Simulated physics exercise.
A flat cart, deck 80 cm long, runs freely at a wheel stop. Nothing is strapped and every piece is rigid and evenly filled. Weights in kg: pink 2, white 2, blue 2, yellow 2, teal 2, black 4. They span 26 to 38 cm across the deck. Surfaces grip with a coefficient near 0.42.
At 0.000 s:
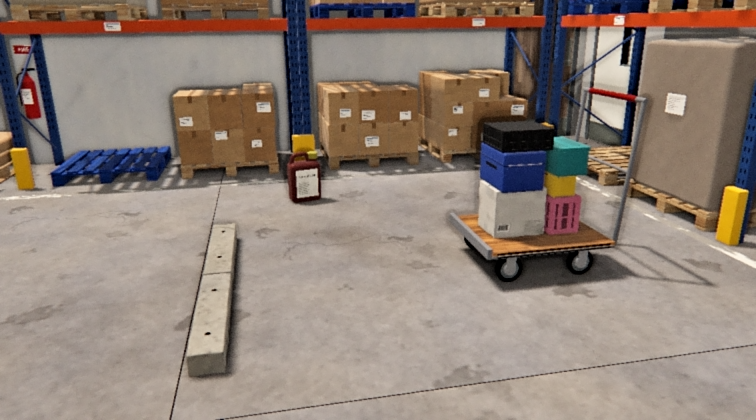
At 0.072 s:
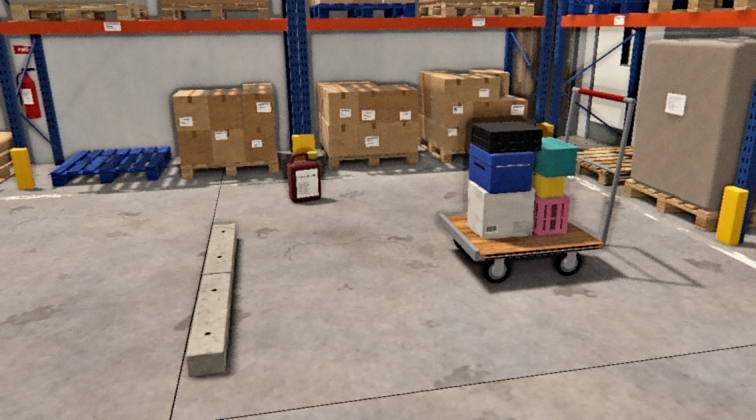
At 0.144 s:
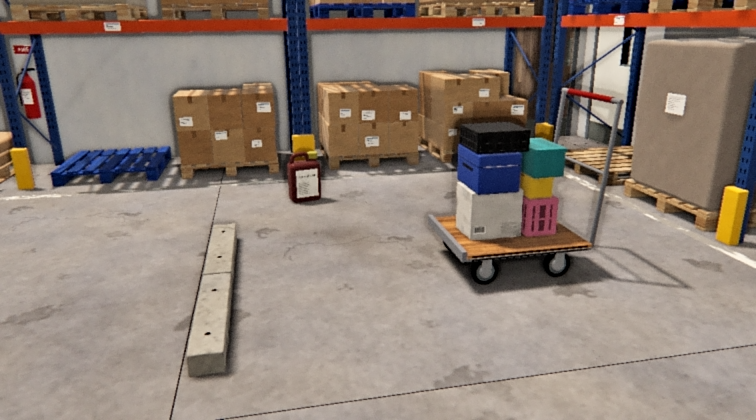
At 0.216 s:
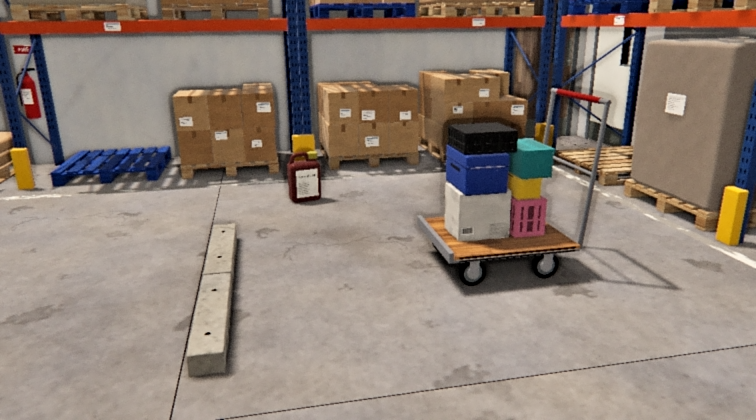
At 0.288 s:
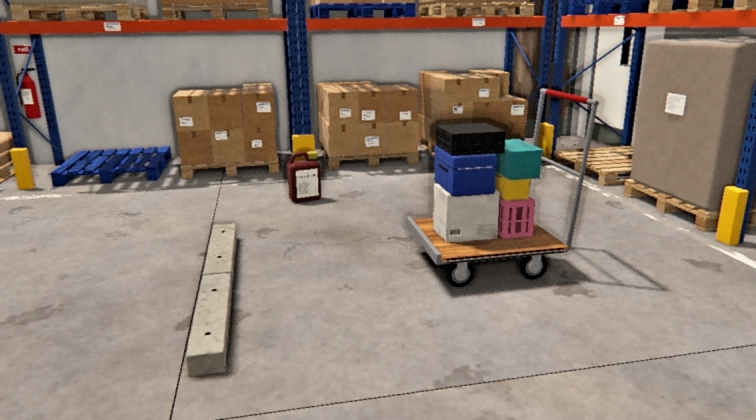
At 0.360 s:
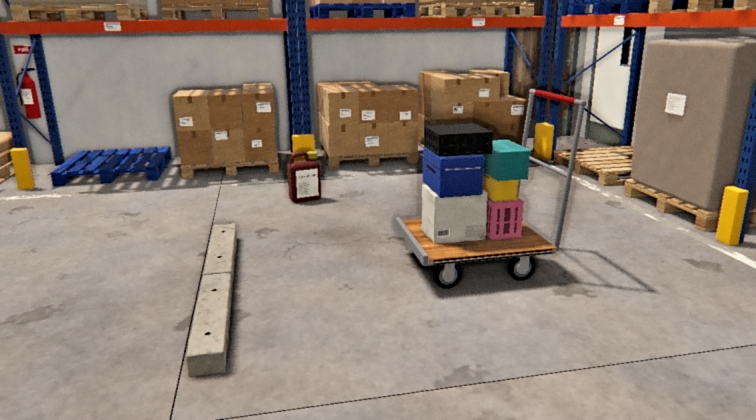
In a warehouse with pallets of boxes along the back wall, a flat cart stacked with black, blue, white, teal, yellow and pink containers rolls steadily left across the concrete floor, toward a low concrete block.
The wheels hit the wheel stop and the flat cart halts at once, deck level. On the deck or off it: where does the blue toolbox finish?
At this pace the blue toolbox keeps its place on the deck.
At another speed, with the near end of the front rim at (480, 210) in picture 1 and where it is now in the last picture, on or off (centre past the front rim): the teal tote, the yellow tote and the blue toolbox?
In that case teal off, yellow on, blue off.
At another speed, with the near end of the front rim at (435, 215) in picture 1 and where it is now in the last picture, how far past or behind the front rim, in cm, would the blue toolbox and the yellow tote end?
Then blue 30 behind, yellow 60 behind.
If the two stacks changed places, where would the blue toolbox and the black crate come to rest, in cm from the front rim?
Then blue 40 behind, black 50 behind.
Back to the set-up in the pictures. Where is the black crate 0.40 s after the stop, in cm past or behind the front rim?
Some 10 cm behind it.
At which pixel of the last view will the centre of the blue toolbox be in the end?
Around (238, 183).
After 1.45 s the deck stops.
After 1.85 s the blue toolbox is 9 cm behind the rim, tilted 10°, near (223, 182) in the last picture's view.
After 2.25 s the blue toolbox is 15 cm behind the rim, tilted 5°, near (233, 183) in the last picture's view.
At rest, 2.5 s, nothing is past the rim; behind it, pink crate, white carton, blue toolbox, yellow tote, teal tote and black crate.
